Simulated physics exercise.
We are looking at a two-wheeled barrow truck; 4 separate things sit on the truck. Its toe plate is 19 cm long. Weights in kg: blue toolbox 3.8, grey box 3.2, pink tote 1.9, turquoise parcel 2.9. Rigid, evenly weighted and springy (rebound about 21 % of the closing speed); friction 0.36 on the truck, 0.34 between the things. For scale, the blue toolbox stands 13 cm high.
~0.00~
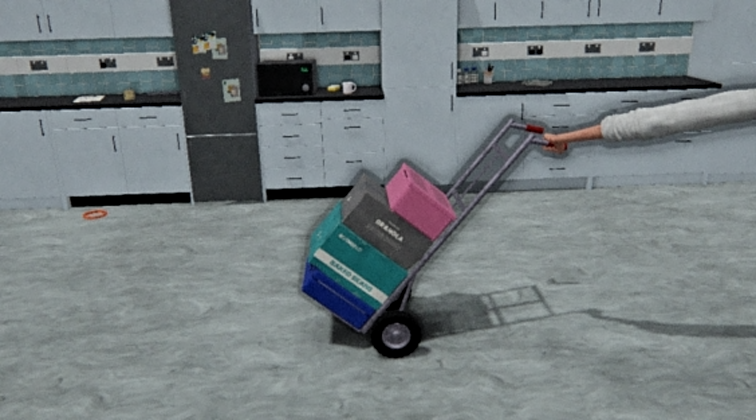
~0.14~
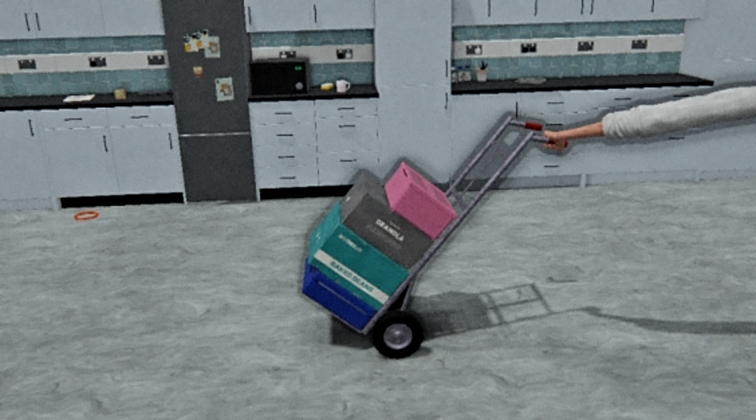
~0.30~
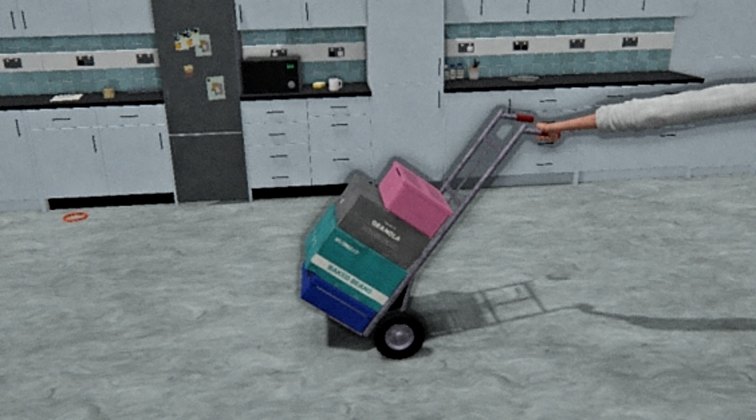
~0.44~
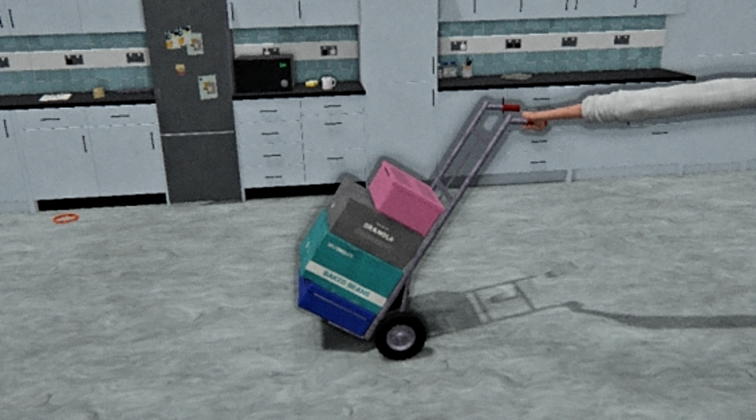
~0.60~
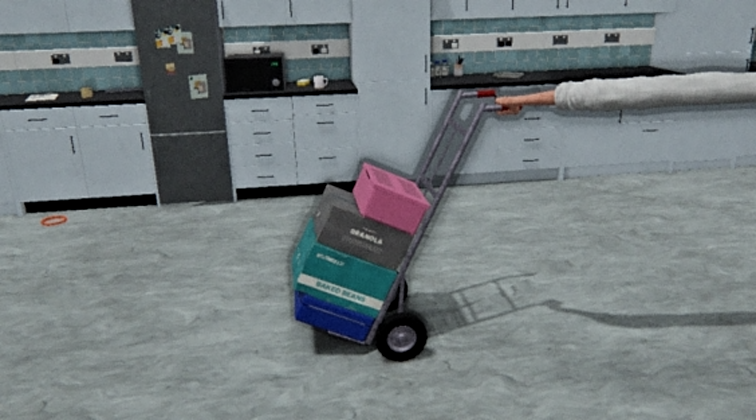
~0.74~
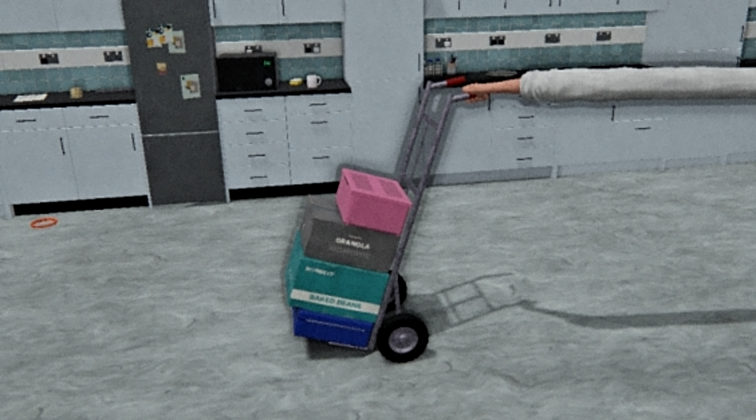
A two-wheeled barrow truck stacked with four boxes tilting gradually upright in a kitchen as a hand pushes its handle left.
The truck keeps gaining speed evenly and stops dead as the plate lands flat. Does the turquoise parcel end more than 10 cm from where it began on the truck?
The turquoise parcel stays put.
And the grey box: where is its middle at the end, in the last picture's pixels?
Near (302, 255).
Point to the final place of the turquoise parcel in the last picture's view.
At about (316, 295).
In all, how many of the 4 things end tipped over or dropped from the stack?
0 of them.
By 1.04 s, truck upright; turquoise parcel rocked 4° off its seat near (320, 295); pink tote rocked 4° off its seat; grey box rocked 4° off its seat.
By 1.14 s, truck upright; turquoise parcel rocked 4° off its seat near (316, 295); pink tote rocked 4° off its seat; grey box rocked 4° off its seat.
When it is over (1.7 s), not toppled but over 10 cm from the start, pink tote; the other 3 within 10 cm of the start. End places, in pixels of the last picture, turquoise parcel near (316, 295).
